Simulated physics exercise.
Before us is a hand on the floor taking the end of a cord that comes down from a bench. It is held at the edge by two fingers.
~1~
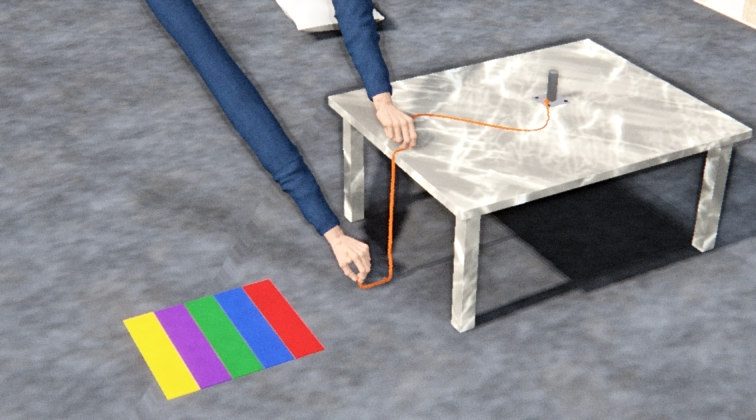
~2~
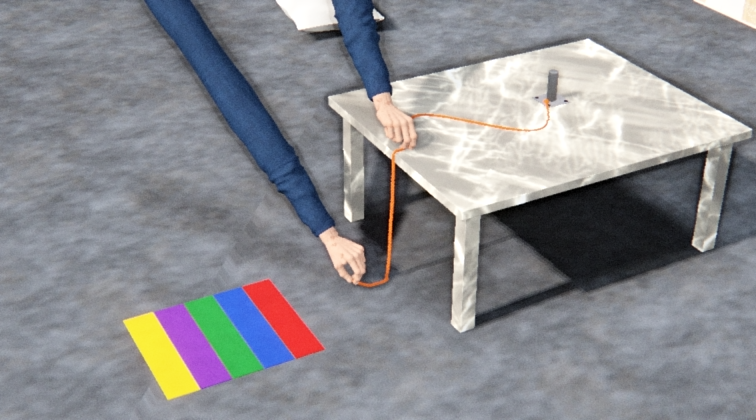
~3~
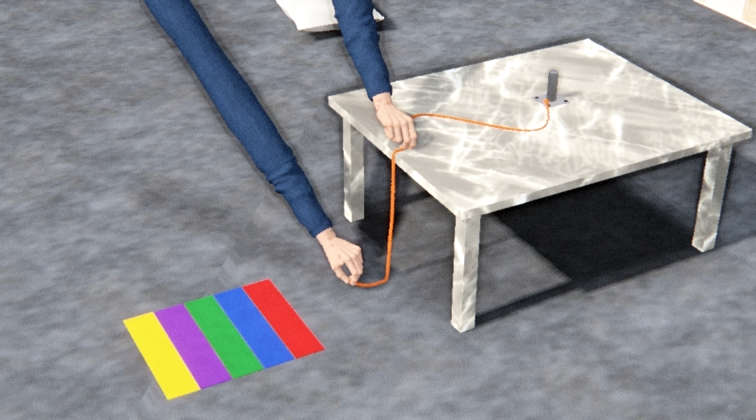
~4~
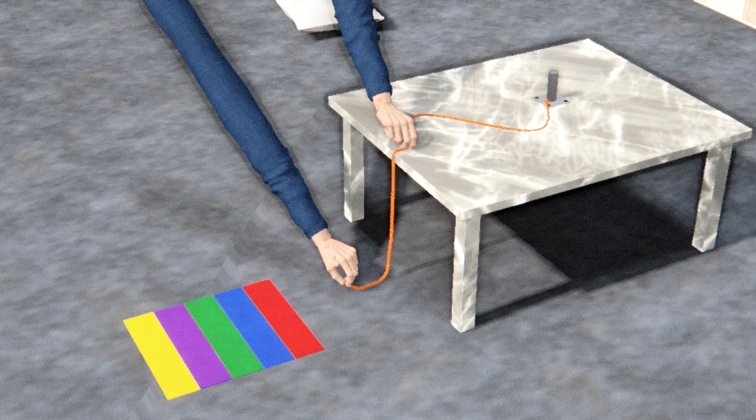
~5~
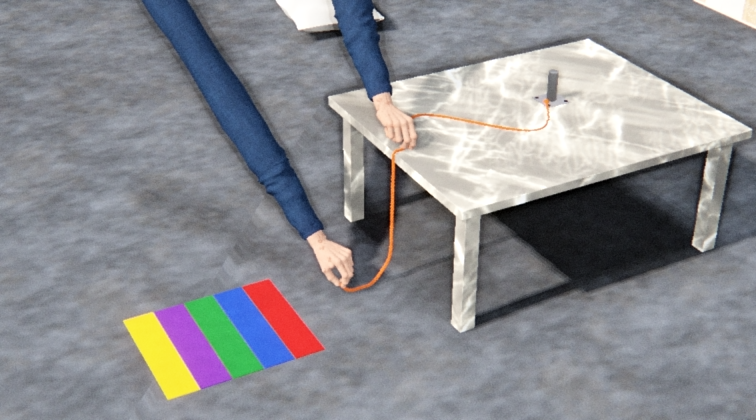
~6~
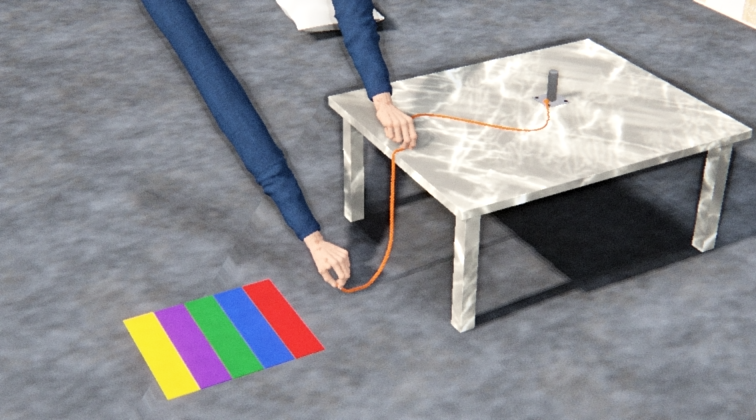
Hand near the floor drawing the end of an orange cord slightly left while another hand holds it at a table's edge.
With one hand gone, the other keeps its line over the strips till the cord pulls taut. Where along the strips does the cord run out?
Over the yellow strip.
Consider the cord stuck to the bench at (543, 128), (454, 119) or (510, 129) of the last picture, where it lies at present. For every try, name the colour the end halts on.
You'd see purple first, green next, and purple last.
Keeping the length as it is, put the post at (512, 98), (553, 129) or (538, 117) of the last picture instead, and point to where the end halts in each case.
In pixels, the answers are (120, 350), (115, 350) and (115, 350).
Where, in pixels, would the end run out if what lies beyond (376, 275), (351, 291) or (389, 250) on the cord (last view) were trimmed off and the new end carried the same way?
Cut 1: About (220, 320). Cut 2: About (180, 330). Cut 3: About (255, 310).
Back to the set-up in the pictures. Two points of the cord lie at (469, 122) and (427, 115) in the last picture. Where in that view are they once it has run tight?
First: (433, 134). Second: (395, 145).
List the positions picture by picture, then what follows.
End (358, 279); red (300, 340); blue (270, 350); green (239, 359); purple (208, 369); yellow (175, 379), in the first frame.
End (353, 281); cord through (549, 116) (500, 128) (431, 115) (408, 141) (392, 197) (389, 260), in the second frame.
End (350, 281), in the third frame.
End (346, 283); cord through (549, 116) (500, 128) (431, 115) (408, 141) (393, 196) (389, 259), in the fourth frame.
End (341, 284), in the fifth frame.
End (338, 285); cord through (549, 116) (500, 128) (431, 115) (408, 141) (392, 197) (385, 261), in the sixth frame.
Soon after, end near (209, 324); over green.
After that, end near (176, 333); over purple.
At the stop, end near (156, 339); over yellow. It gets as far as the yellow strip.
